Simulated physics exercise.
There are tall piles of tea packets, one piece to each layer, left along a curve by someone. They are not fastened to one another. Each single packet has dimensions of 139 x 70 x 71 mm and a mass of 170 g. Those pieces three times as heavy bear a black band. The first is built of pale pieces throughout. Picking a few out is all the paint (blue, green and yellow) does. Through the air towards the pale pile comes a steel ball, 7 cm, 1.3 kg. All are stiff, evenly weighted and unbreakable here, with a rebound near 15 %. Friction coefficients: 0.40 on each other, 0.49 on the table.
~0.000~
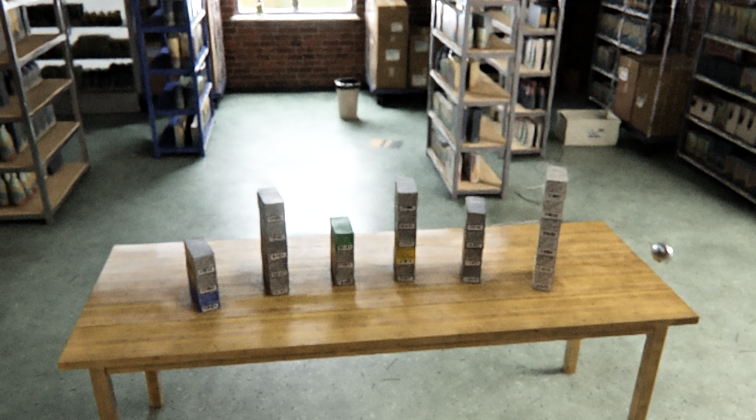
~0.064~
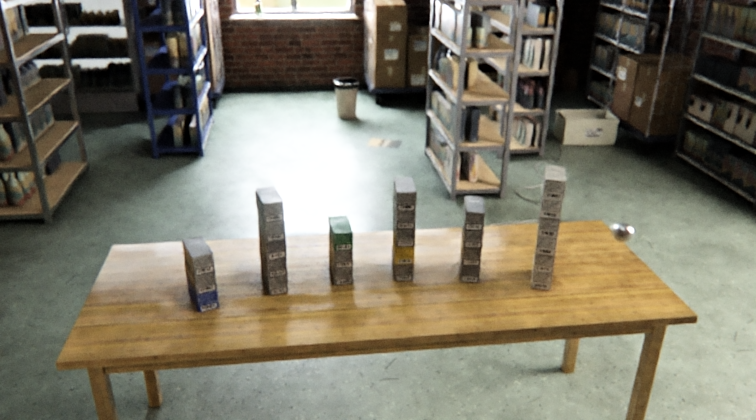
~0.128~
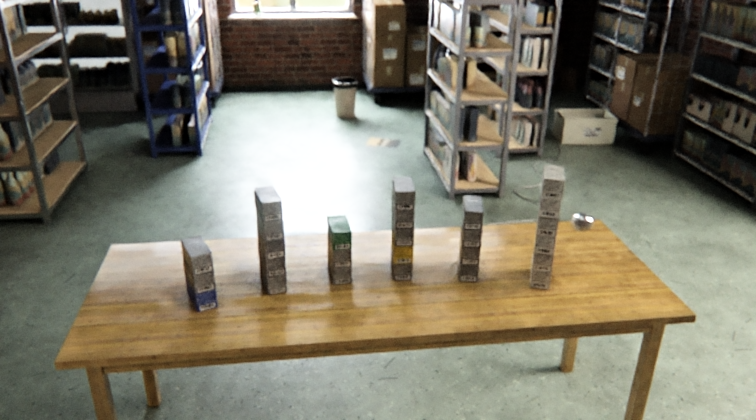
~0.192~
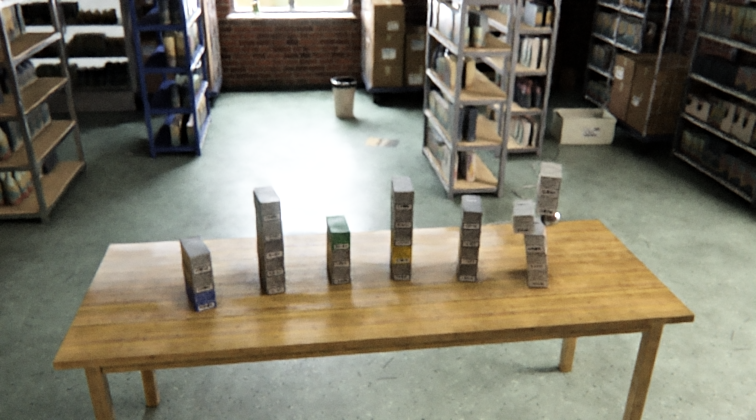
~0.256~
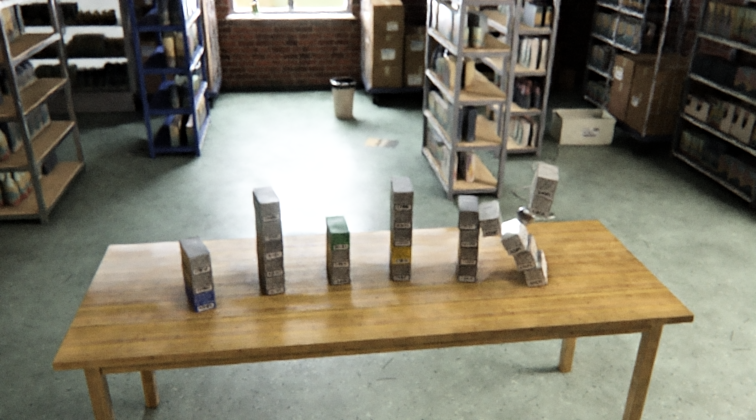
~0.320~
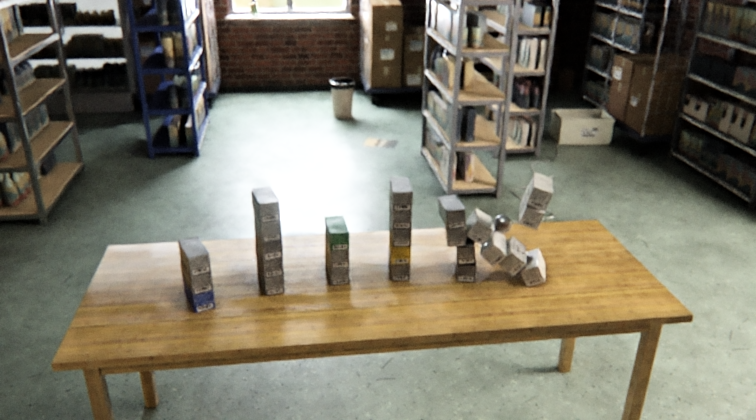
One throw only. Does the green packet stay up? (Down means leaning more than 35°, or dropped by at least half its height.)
No, once things settle, it is no longer up.
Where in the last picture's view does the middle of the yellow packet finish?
Roughly at (356, 266).
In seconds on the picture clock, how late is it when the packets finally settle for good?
Settling time: Near 2.5 s.
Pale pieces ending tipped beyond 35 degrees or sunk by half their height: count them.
5.
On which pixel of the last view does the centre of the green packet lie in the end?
Roughly at (276, 261).
By 0.42 s, 5 of the pale pile down; none of the 20 other packets down, 4 disturbed; green packet unmoved.
By 0.78 s, 5 of the pale pile down; 2 of the 20 other packets down; green packet unmoved; yellow packet tilted 12°.
By 1.32 s, 5 of the pale pile down; 11 of the 20 other packets down; green packet tilted 59°, 7 cm lower; yellow packet tilted 70°, 6 cm lower.
By 2.00 s, 5 of the pale pile down; 16 of the 20 other packets down; green packet tilted 51°, 10 cm lower; yellow packet on its side.
When it is over (2.6 s), 5 of the pale pile down; 18 of the 20 other packets down; green packet tilted 51°, 10 cm lower; yellow packet on its side; blue packet moved 6 mm. In pixels of the last frame, middles, green packet near (276, 261), yellow packet near (356, 266).
